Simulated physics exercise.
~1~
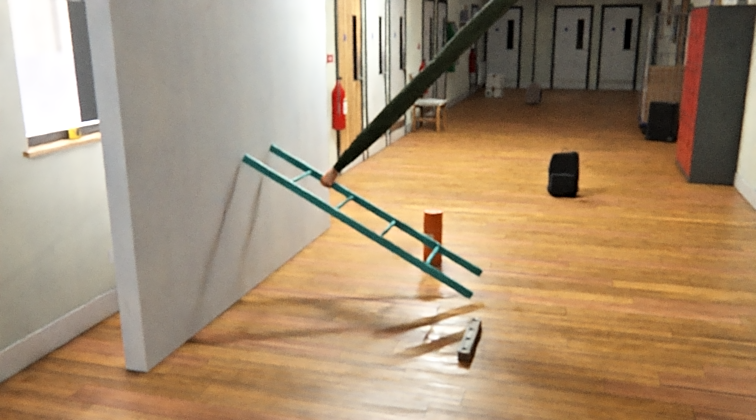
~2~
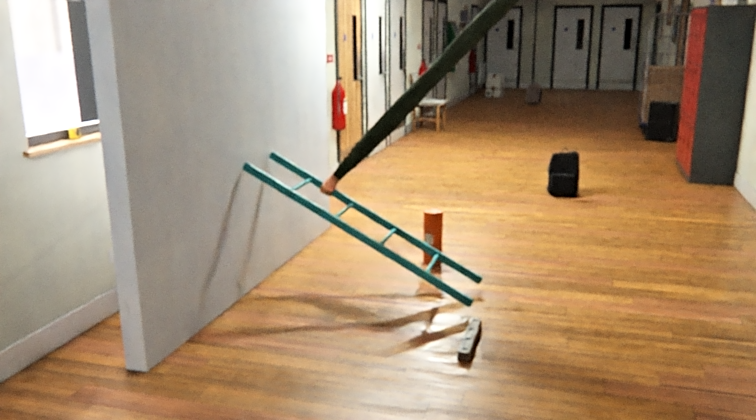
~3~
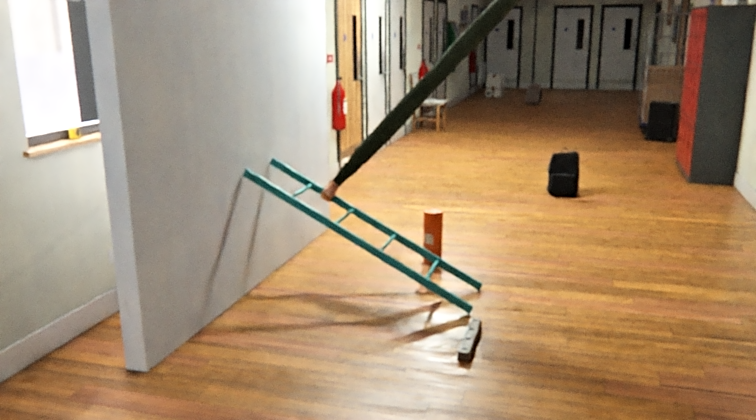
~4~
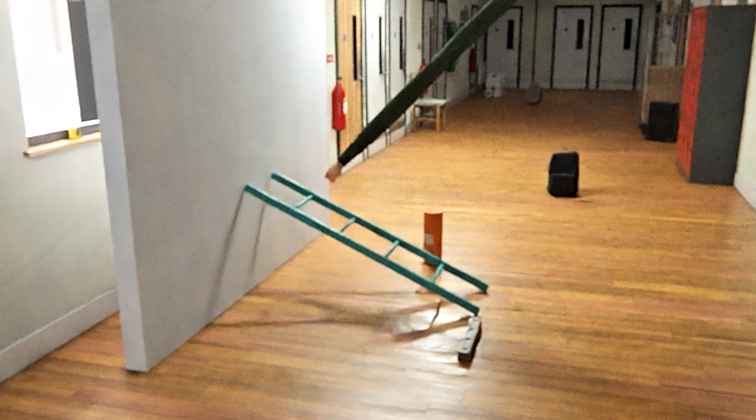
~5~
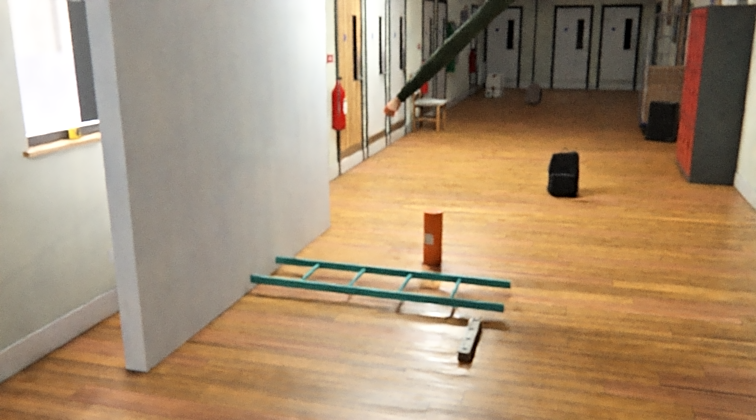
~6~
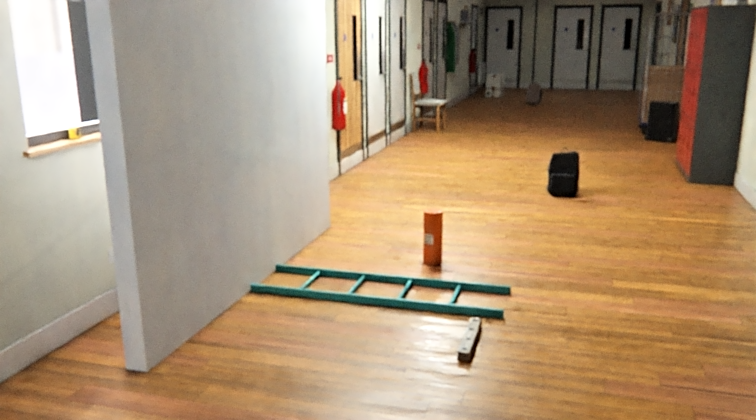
Turquoise ladder-like gate leaning against a grey panel, lowered and released by a hand, then sliding down flat onto the wooden floor.
